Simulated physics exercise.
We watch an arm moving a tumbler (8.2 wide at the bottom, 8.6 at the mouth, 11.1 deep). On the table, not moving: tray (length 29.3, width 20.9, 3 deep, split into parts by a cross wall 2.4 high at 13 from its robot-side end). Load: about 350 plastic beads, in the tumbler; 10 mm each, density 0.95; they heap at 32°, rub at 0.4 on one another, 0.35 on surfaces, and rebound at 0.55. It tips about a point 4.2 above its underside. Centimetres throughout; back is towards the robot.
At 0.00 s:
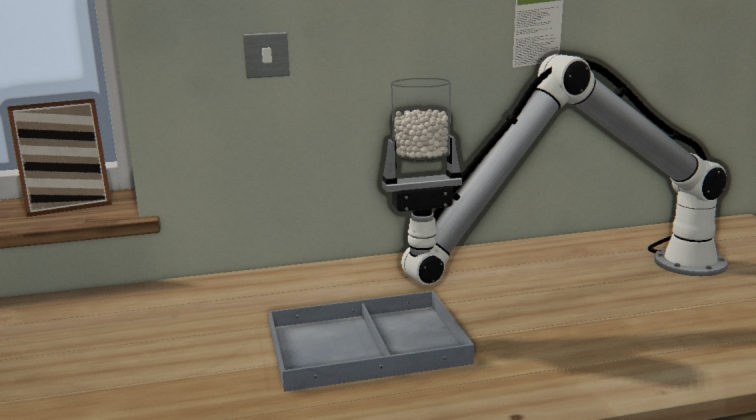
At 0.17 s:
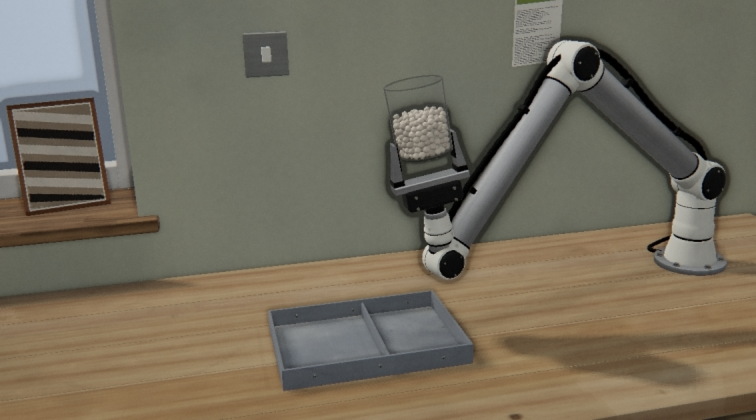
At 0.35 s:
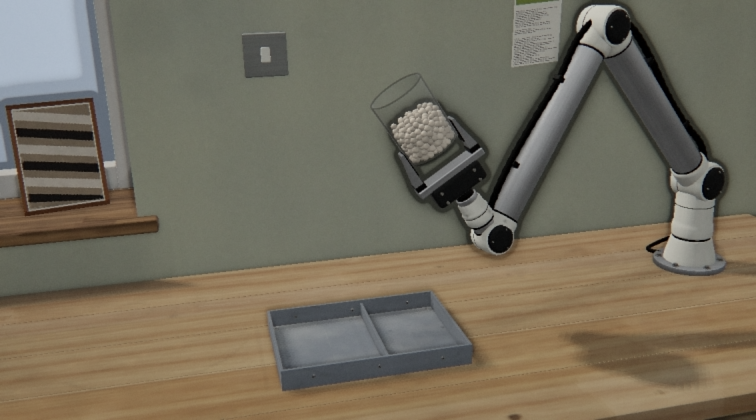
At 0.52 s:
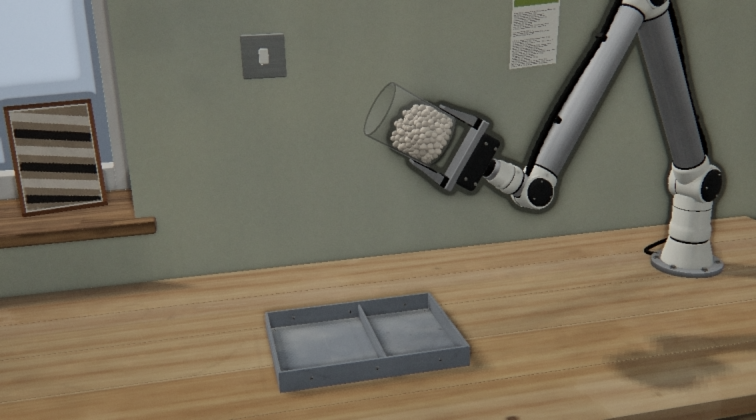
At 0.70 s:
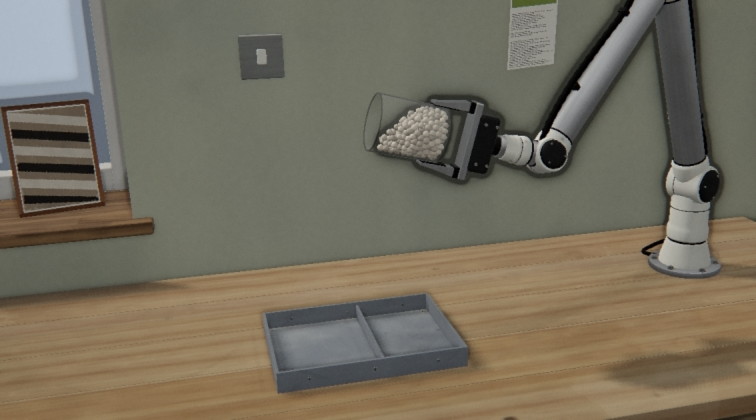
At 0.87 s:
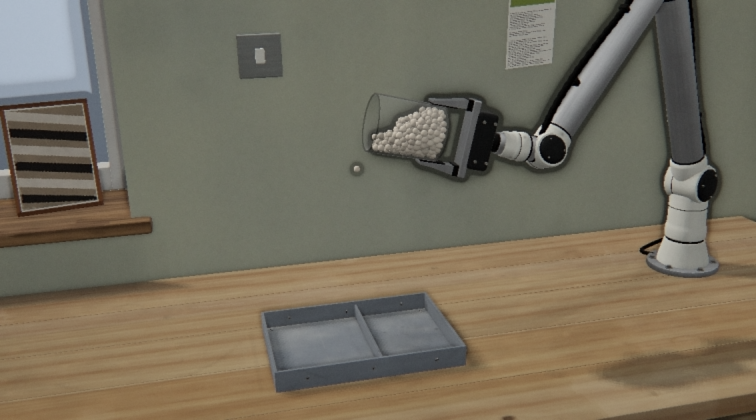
On a wooden table against a green wall, a robot arm holds a clear tumbler of small white beads upright above a grey divided tray. The arm tilts the tumbler leftward until it lies nearly on its side, the beads slide toward its mouth, and a single bead drops out.
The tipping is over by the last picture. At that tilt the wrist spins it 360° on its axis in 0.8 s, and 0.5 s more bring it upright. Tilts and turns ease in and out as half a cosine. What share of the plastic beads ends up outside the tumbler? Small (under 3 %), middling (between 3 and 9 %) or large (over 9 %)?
Outside the tumbler the share is large, over 9 %.
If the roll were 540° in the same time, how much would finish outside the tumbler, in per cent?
In that case some 10 per cent.
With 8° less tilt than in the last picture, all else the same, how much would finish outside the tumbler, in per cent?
It would be near 0 per cent.
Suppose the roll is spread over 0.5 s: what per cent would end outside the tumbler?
In that case some 5 per cent.
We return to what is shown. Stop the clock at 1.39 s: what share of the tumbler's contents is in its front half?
Some 65 per cent.
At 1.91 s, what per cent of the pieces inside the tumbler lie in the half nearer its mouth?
About 35 per cent.
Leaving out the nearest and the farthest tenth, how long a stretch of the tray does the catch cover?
Some 16 cm.
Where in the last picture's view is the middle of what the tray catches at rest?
At about (312, 349).
By 1.39 s, tipped 77°, highest piece 39 above the table; 334 in the tumbler, 2 in the far-side part, 12 in flight or on a rim.
By 1.91 s, tipped 41°, highest piece 40 above the table; 304 in the tumbler, 30 in the far-side part, 3 in the robot-side part, 1 on the table or floor, 10 in flight or on a rim.
By 2.37 s, upright, highest piece 40 above the table; 304 in the tumbler, 35 in the far-side part, 5 on the table or floor, 4 in the robot-side part.
By 3.07 s, upright, highest piece 40 above the table; 304 in the tumbler, 35 in the far-side part, 5 on the table or floor, 4 in the robot-side part.
Final count, 304 in the tumbler, 35 in the far-side part, 5 on the table or floor, 4 in the robot-side part. That is 13 % outside the tumbler.
